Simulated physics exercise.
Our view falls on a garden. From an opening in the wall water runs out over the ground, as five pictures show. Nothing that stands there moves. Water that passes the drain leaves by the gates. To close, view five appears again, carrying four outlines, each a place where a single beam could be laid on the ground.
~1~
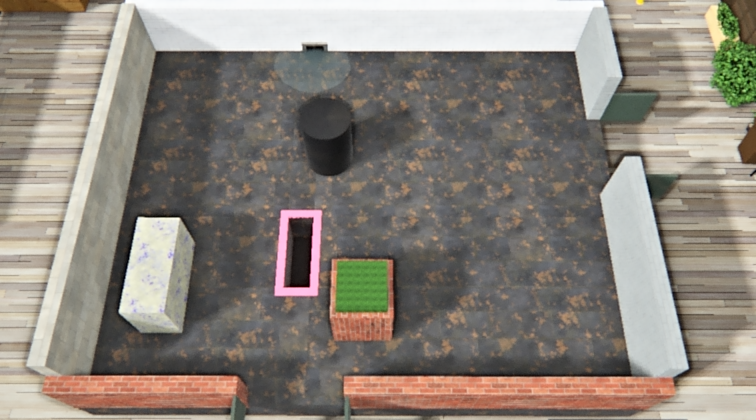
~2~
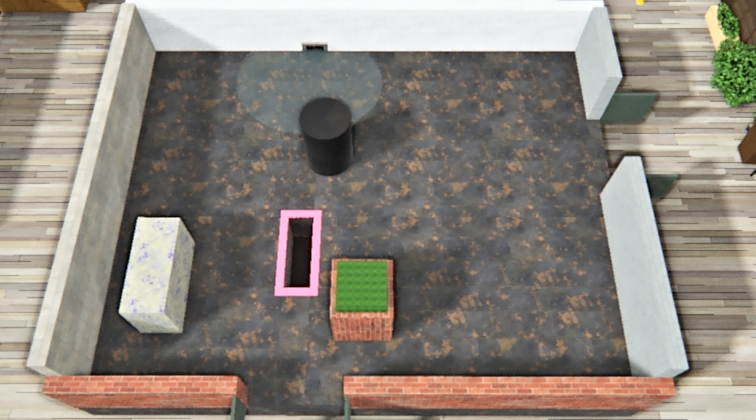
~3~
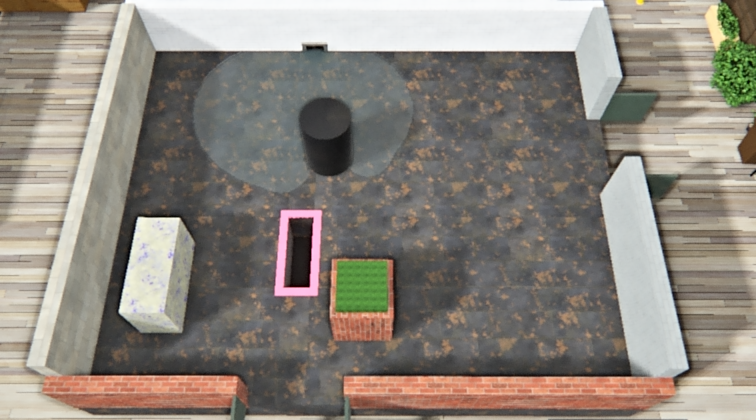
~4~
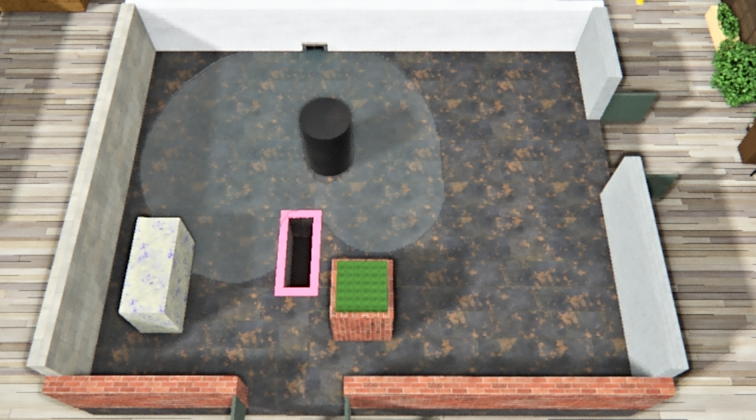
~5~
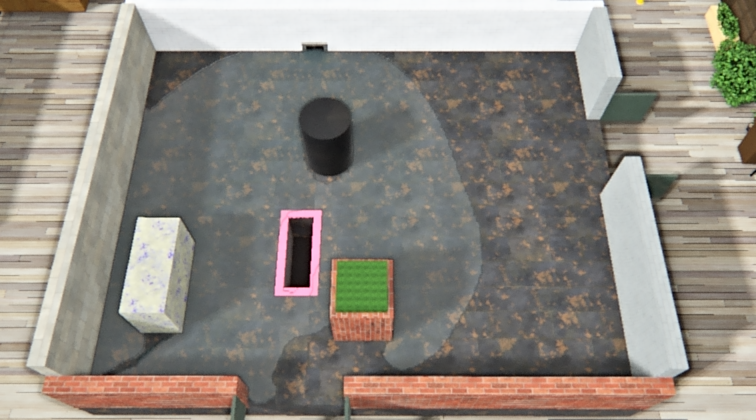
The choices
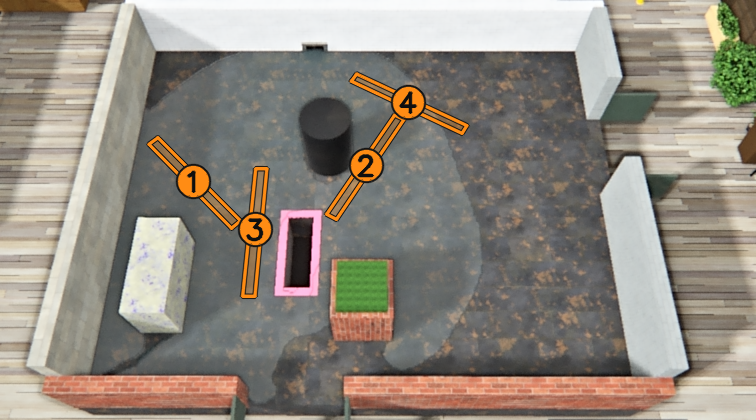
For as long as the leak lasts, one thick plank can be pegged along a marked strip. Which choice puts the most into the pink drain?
The best position is 1.
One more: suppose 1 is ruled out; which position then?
3 it is.
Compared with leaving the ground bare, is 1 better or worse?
It is better.
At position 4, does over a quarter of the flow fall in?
No, it does not.
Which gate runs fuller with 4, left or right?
The left gate.
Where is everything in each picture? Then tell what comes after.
Outfall at (315, 47); pink drain at (299, 252); open gate at (297, 389); open gate at (593, 156); water covers 2 % of the ground and shows as far out as (317, 89); pink drain still dry.
Water covers 9 % of the ground and shows as far out as (274, 122); pink drain still dry.
Water covers 18 % of the ground and shows as far out as (285, 187); pink drain still dry.
Water covers 34 % of the ground and shows as far out as (216, 273); pink drain taking water.
Water covers 53 % of the ground and shows as far out as (121, 341); pink drain taking water.
On the marked copy, 1 from (153, 140) to (236, 224); 2 from (331, 216) to (399, 117); 3 from (248, 296) to (261, 168); 4 from (354, 77) to (464, 129).
Choosing 1, about 47 % of the stream runs into the pink drain, about 49 % out by the gates.
Choosing 2, about 15 % of the stream runs into the pink drain, about 80 % out by the gates.
Choosing 3, about 25 % of the stream runs into the pink drain, about 71 % out by the gates.
Choosing 4, about 15 % of the stream runs into the pink drain, about 80 % out by the gates.
